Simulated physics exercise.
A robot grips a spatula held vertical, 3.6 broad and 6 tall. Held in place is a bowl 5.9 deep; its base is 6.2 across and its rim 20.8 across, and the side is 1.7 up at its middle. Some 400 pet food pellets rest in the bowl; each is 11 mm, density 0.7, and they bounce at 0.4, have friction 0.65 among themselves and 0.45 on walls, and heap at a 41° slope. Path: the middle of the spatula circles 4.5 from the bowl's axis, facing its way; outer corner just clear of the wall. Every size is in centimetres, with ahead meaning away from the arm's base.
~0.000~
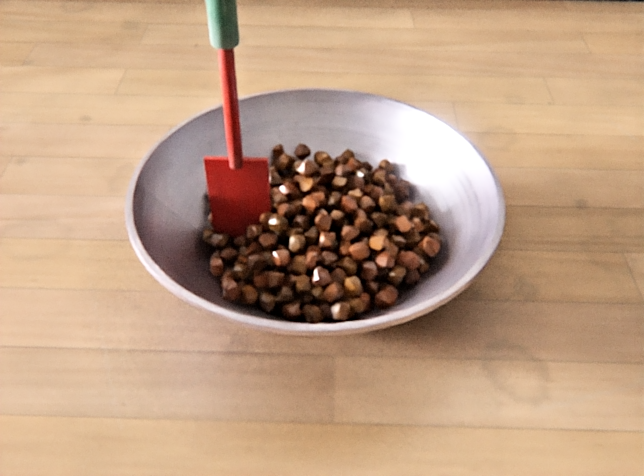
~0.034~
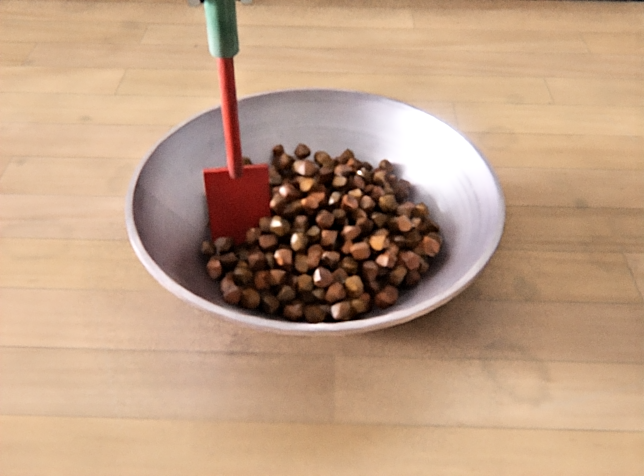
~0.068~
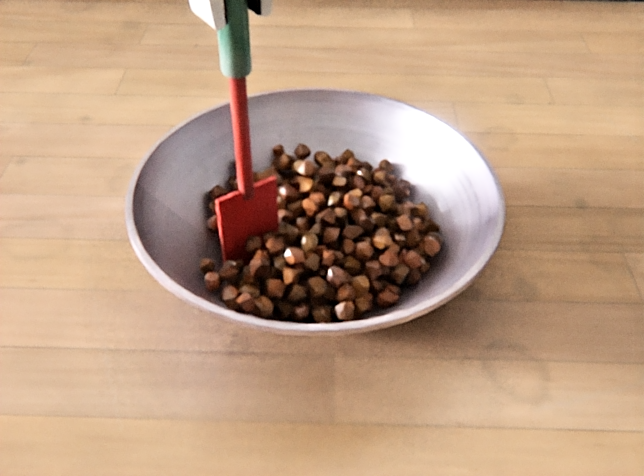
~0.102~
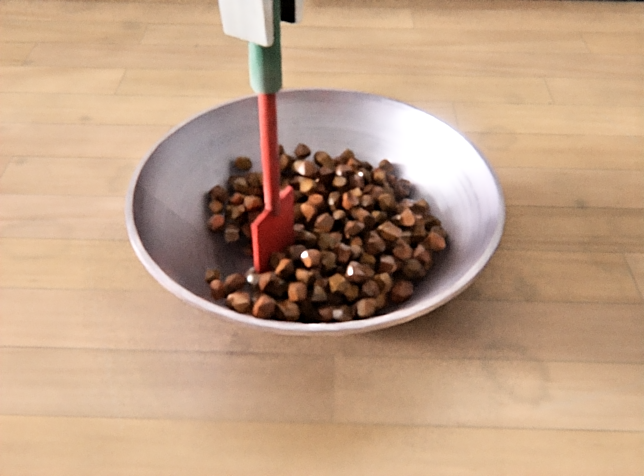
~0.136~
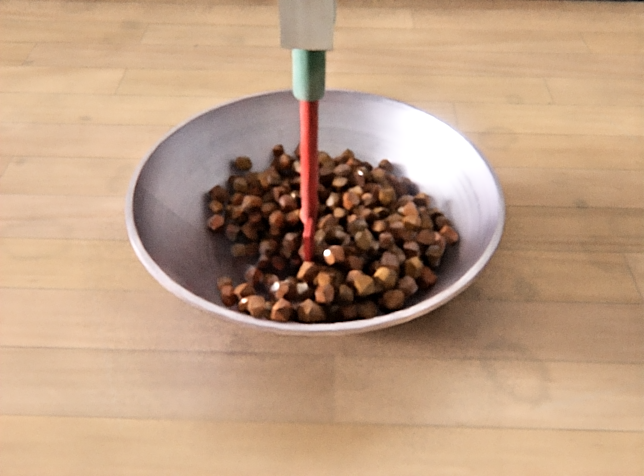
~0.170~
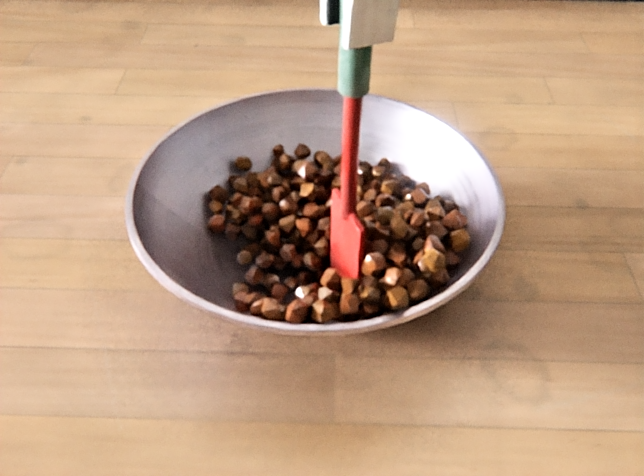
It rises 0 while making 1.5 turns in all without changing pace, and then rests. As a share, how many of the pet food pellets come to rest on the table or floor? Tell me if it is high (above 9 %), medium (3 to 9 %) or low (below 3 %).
It is high, above 9 %.
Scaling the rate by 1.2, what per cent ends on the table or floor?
That gives some 25 percent.
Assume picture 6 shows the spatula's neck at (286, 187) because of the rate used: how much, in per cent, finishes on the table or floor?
Close to 5 in a hundred.
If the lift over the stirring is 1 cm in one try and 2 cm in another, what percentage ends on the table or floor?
I'd reckon around 15 and 10 per cent.
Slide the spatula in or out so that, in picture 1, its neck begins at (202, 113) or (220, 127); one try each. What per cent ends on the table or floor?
I'd put it at around 20 and 30 percent.
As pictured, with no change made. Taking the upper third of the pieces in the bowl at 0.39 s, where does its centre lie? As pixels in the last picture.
Roughly pixel (284, 129).
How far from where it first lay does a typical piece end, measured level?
Near 9 cm.
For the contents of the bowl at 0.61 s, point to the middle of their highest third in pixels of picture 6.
I'd say about (305, 282).
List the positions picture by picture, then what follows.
The spatula neck at (234, 136), 0° round; upper third of the load around (327, 217), from x 210 to 435, top at y 150; 402 in the bowl, in the first picture.
The spatula neck at (234, 145), 11° round; upper third of the load around (326, 219), from x 210 to 435, top at y 150, in the second picture.
The spatula neck at (245, 166), 36° round; upper third of the load around (321, 229), from x 205 to 435, top at y 150, in the third picture.
The spatula neck at (272, 182), 62° round; upper third of the load around (326, 241), from x 215 to 440, top at y 150, in the fourth picture.
The spatula neck at (310, 190), 88° round; upper third of the load around (346, 244), from x 215 to 450, top at y 150, in the fifth picture.
The spatula neck at (349, 186), 113° round; upper third of the load around (381, 240), from x 215 to 460, top at y 150; 402 in the bowl, in the sixth picture.
After 0.39 s, 278° round, highest piece 8 above the table; 372 in the bowl, 13 on the table or floor, 17 in flight or on the tool.
After 0.61 s, 83° round, highest piece 8 above the table; 347 in the bowl, 51 on the table or floor, 4 in flight or on the tool.
After 0.91 s, 180° round, highest piece 7 above the table; 329 in the bowl, 72 on the table or floor, 1 in flight or on the tool.
After 1.61 s, 180° round, highest piece 7 above the table; 329 in the bowl, 73 on the table or floor.
In the end, 329 in the bowl, 73 on the table or floor. That is 18 % on the table or floor.
